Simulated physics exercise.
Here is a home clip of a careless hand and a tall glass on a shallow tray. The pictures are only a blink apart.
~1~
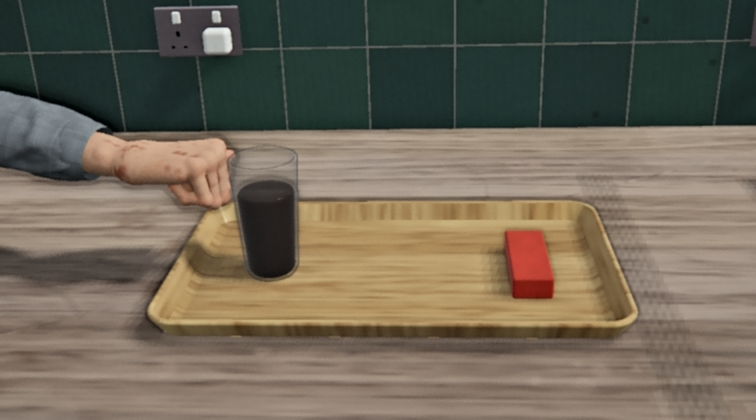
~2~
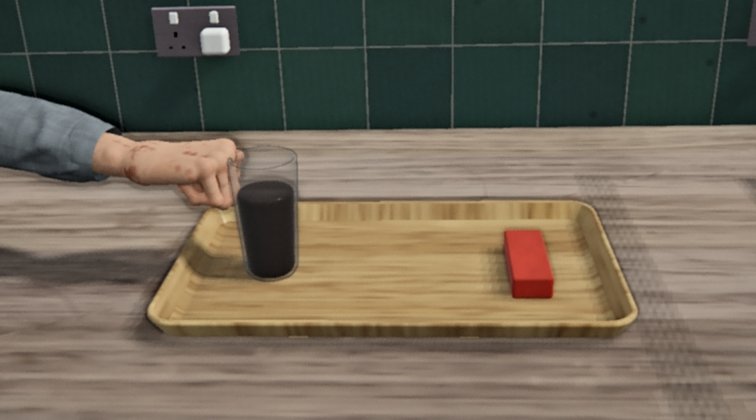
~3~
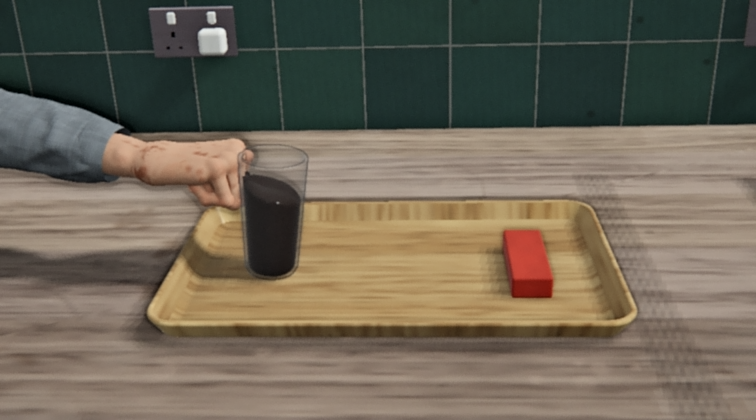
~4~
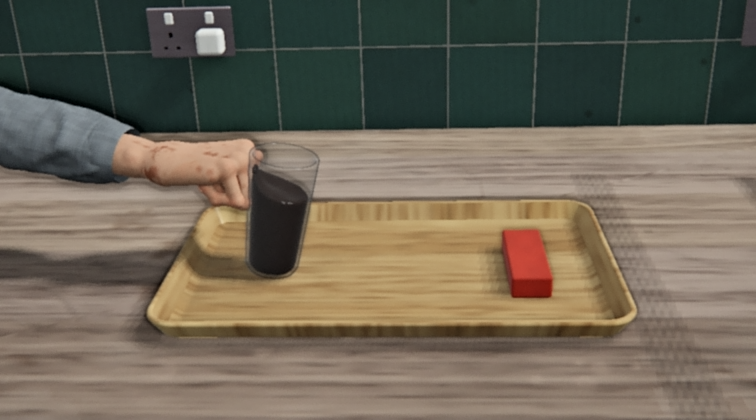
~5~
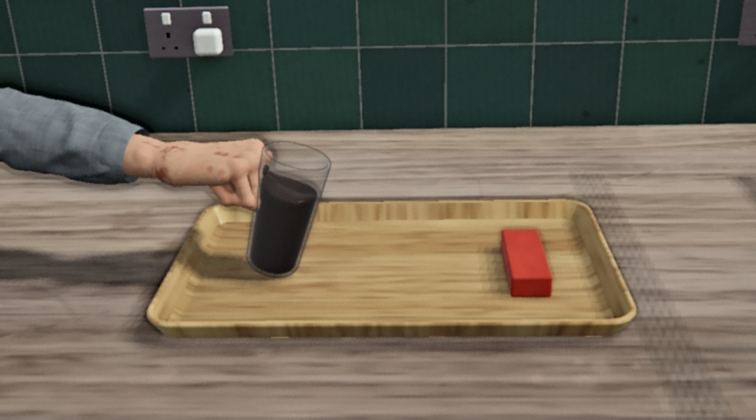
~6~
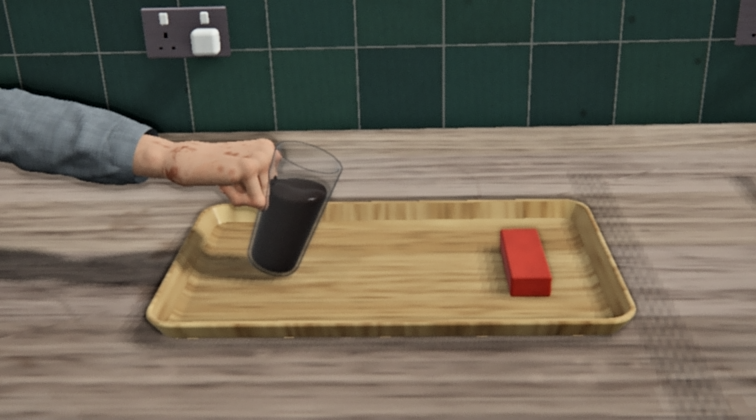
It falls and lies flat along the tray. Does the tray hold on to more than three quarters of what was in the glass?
Yes - I expect the tray to retain three quarters or more.
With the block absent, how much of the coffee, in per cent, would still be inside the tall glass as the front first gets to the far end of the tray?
55 percent or so.
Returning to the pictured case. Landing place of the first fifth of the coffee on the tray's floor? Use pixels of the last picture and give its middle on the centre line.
Landing point, centre line: Approx. (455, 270).
A moment on, the tall glass is falling and 100 per cent is in the glass, 0 on the tray and 0 above or beyond its rim.
Next, the tall glass lies on its side and 90 per cent is in the glass, 4 on the tray and 6 above or beyond its rim.
Then the tall glass lies on its side and 52 per cent is in the glass, 40 on the tray and 7 above or beyond its rim.
Later the tall glass lies on its side and 28 per cent is in the glass, 67 on the tray and 5 above or beyond its rim.
Finally, 95 per cent is held by tray and glass, 5 is off the tray.
